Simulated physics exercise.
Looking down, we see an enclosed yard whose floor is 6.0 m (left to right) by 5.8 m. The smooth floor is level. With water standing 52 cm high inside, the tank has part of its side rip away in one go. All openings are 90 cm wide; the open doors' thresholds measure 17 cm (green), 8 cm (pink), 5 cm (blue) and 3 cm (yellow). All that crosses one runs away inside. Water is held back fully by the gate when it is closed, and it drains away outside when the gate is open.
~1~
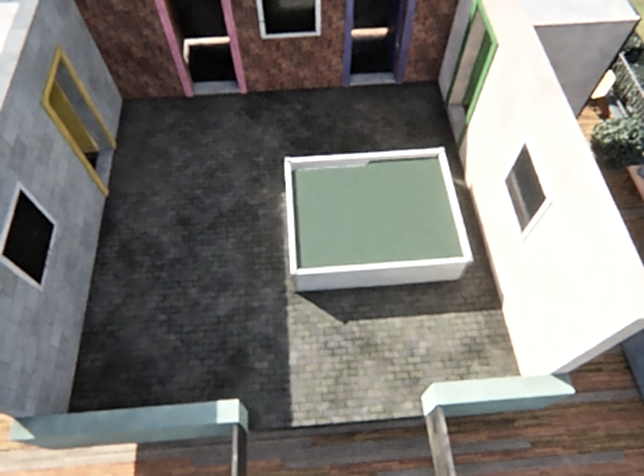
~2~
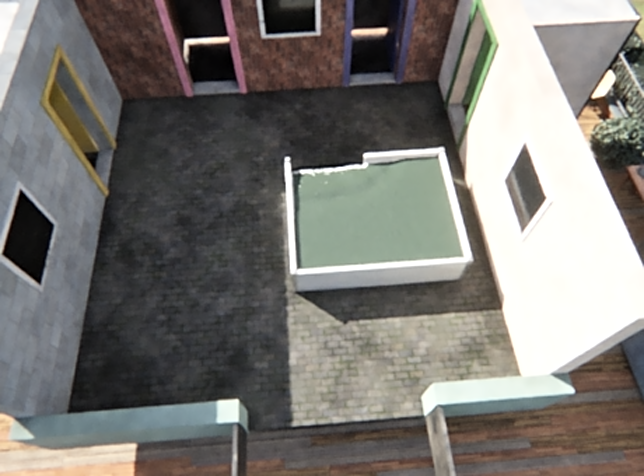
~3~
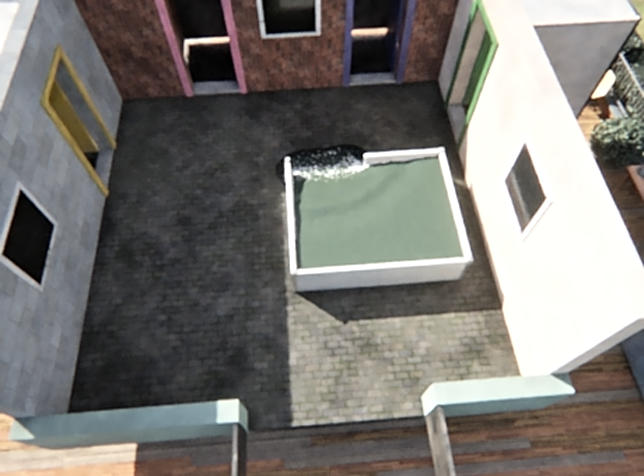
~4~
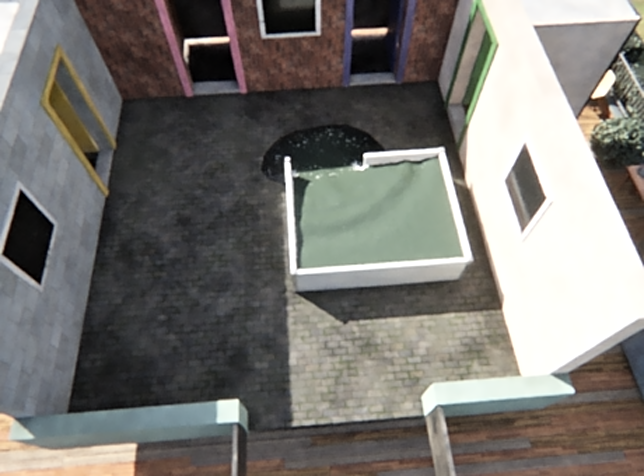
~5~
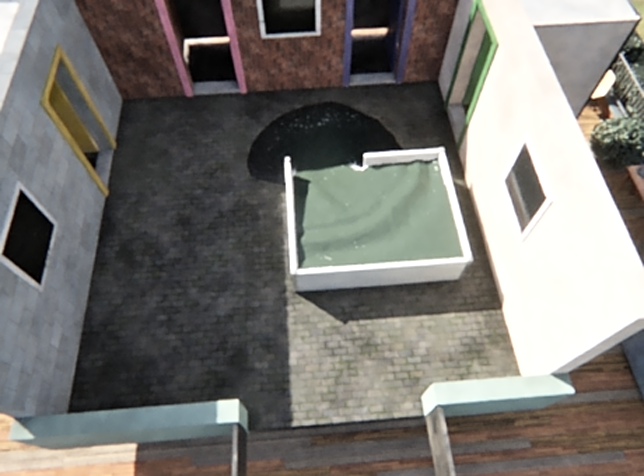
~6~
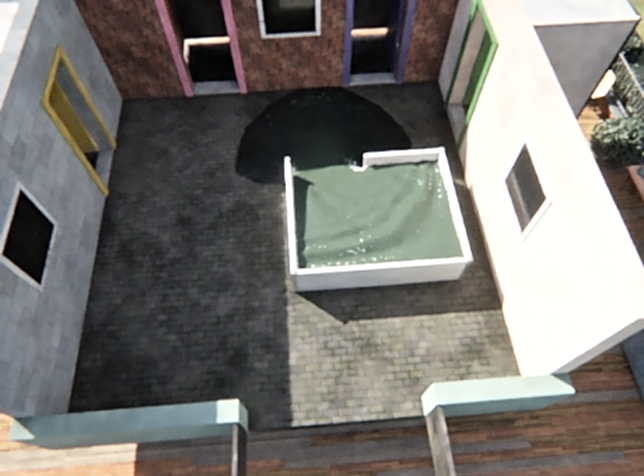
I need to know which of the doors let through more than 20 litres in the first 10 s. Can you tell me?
The green door will see an amount within the limit come in. The pink door will see too much water come in. The blue door will see too much water come in. The yellow door will see too much water come in.
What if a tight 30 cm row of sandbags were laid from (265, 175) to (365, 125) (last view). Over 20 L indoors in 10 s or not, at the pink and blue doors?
So the pink door comes out low enough while the blue door comes out too high.
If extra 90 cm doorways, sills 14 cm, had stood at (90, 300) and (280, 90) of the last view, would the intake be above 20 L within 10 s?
In the order given, lower then higher.
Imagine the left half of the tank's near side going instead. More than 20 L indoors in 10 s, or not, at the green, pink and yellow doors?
Here's how it goes: Green falls short, pink falls short, yellow falls short.
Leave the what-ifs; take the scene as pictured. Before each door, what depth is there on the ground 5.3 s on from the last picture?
In centimetres - green: 9, pink: 9, blue: 9, yellow: 8.
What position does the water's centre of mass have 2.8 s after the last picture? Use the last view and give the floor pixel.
Around (317, 167).
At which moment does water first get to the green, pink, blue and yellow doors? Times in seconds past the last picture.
The front reaches green at 1.6 s, pink at 0.7 s, blue at 0.2 s, yellow at 2.2 s.
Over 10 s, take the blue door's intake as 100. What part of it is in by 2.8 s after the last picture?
Estimate: Around 60 per cent.
Then, 0.7 s after the last picture water covers 20 % of the floor and is deepest (30 cm) near (304, 91); green door not reached, pink door not reached, blue door 14 cm at the sill, 9 L in, yellow door not reached.
Then, 1.5 s after the last picture water covers 25 % of the floor and is deepest (30 cm) near (304, 98); green door not reached, pink door 16 cm at the sill, 9 L in, blue door 16 cm at the sill, 51 L in, yellow door not reached.
Then, 2.8 s after the last picture water covers 40 % of the floor and is deepest (25 cm) near (122, 109); green door 9 cm at the sill, 0 L in, pink door 12 cm at the sill, 34 L in, blue door 13 cm at the sill, 109 L in, yellow door 8 cm at the sill, 1 L in.
Then, 5.3 s after the last picture water covers 75 % of the floor and is deepest (14 cm) near (119, 124); green door 9 cm at the sill, 0 L in, pink door 9 cm at the sill, 43 L in, blue door 9 cm at the sill, 166 L in, yellow door 8 cm at the sill, 47 L in.
Then, 9.3 s after the last picture water covers 95 % of the floor and is deepest (10 cm) near (122, 109); green door 6 cm at the sill, 0 L in, pink door 6 cm at the sill, 46 L in, blue door 6 cm at the sill, 182 L in, yellow door 7 cm at the sill, 99 L in.
